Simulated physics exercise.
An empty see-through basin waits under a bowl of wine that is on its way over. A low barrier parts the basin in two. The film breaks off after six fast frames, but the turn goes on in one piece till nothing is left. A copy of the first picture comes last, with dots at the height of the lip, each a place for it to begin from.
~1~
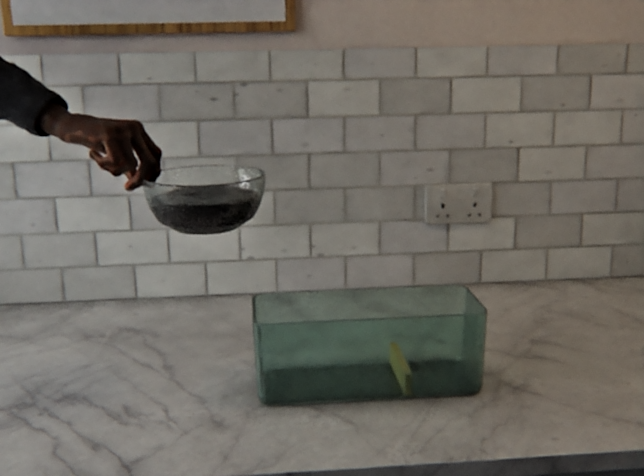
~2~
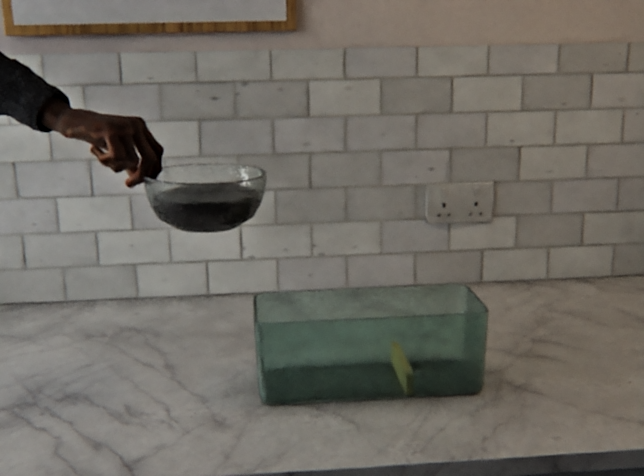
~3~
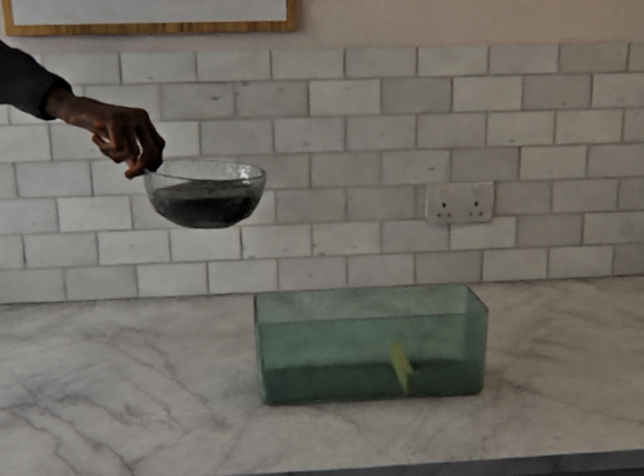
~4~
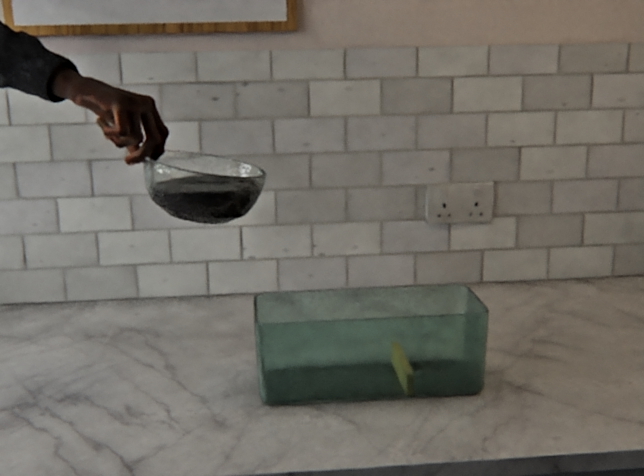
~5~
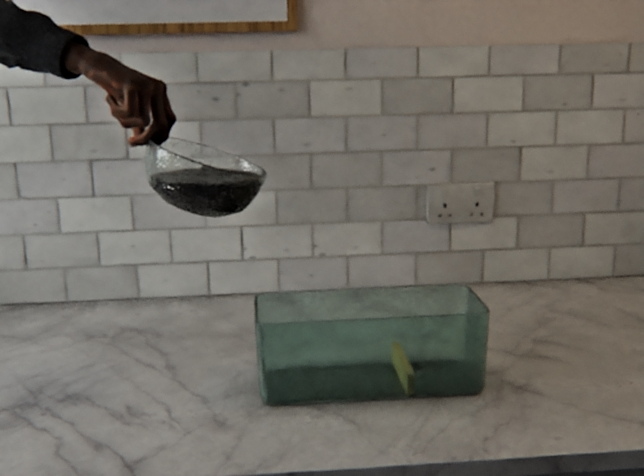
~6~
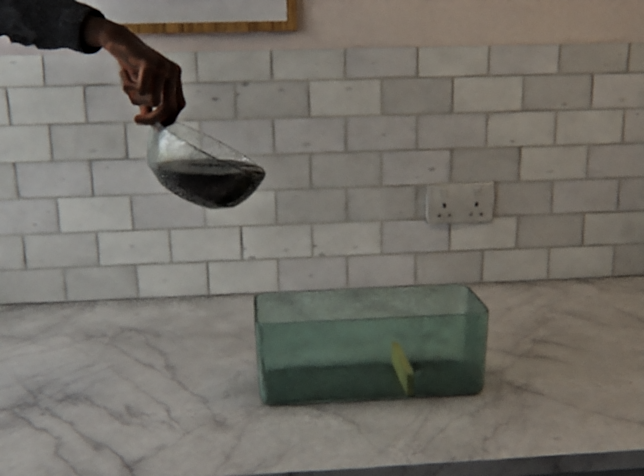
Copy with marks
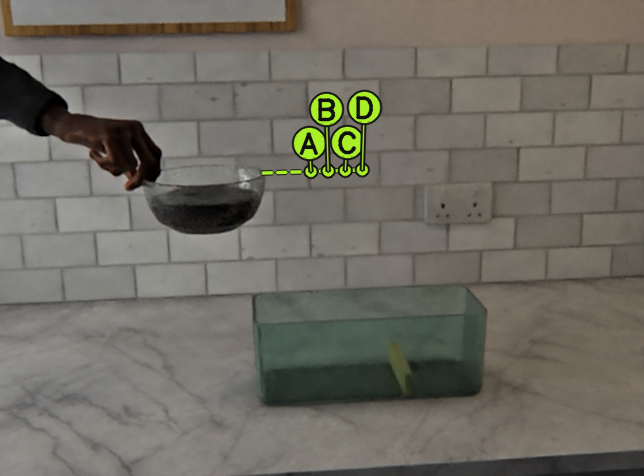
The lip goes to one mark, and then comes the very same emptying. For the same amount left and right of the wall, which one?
A beats the others.
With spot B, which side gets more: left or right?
More ends on the right.
On the marked copy, A at (311, 171); B at (328, 171); C at (345, 170); D at (362, 169).
With A, about 46 % ends left of the wall and 52 % right of it.
With B, about 28 % ends left of the wall and 71 % right of it.
With C, about 23 % ends left of the wall and 75 % right of it.
With D, about 37 % ends left of the wall and 61 % right of it.
